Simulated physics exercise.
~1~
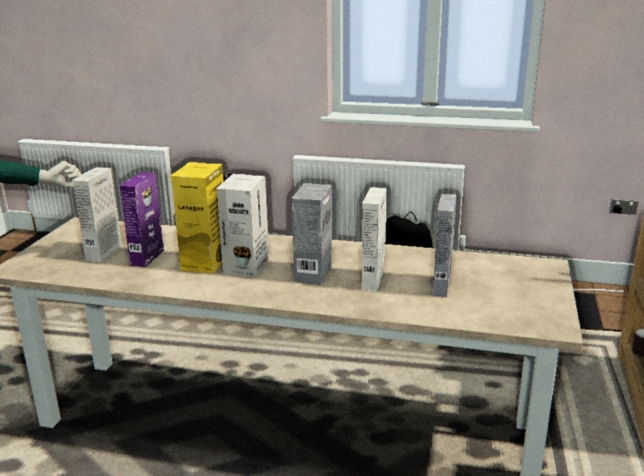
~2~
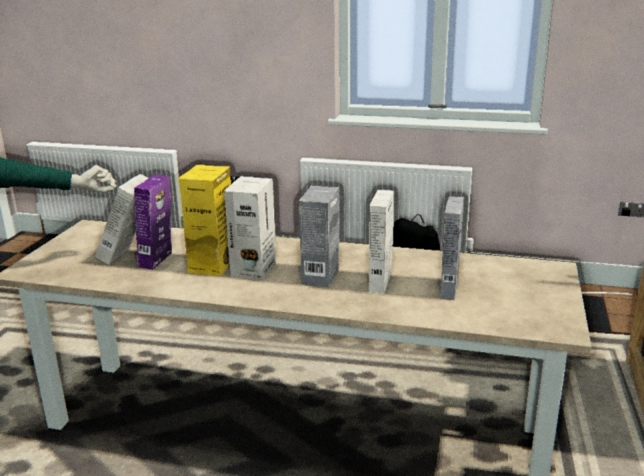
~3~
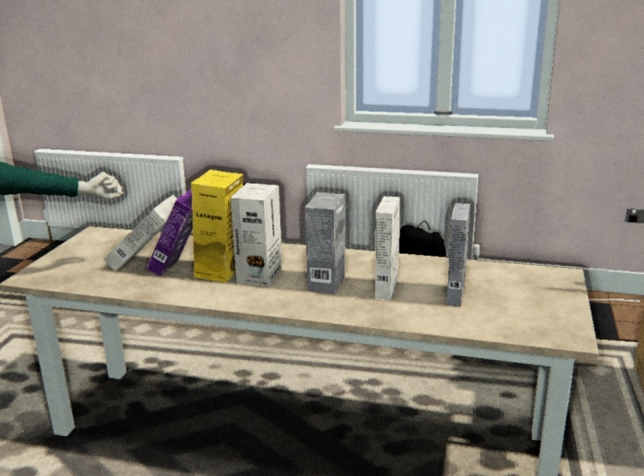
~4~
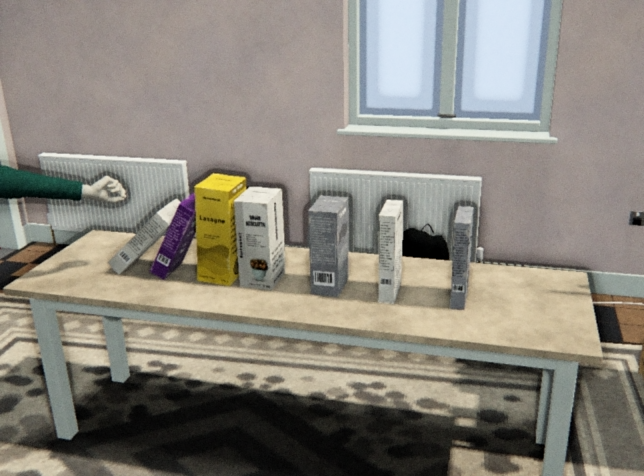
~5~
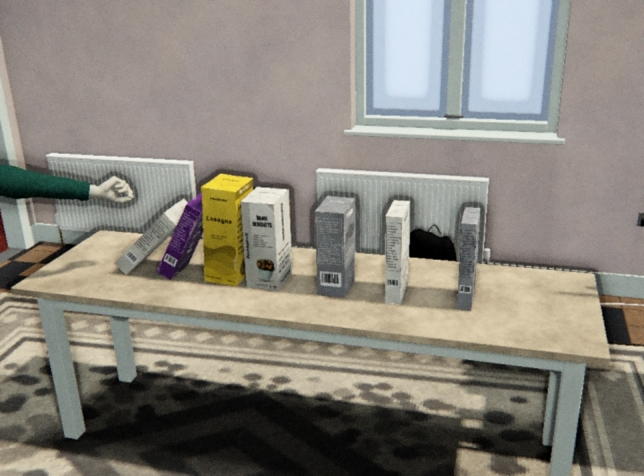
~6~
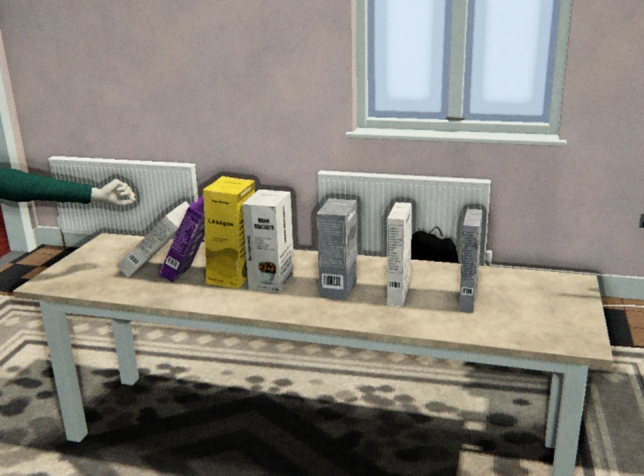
The clip shows seven upright boxes in a row on a table as a hand at the left tips the first one rightward into the purple box, which leans against the yellow box. The yellow box stays standing, and the row settles with two boxes leaning and the rest upright.
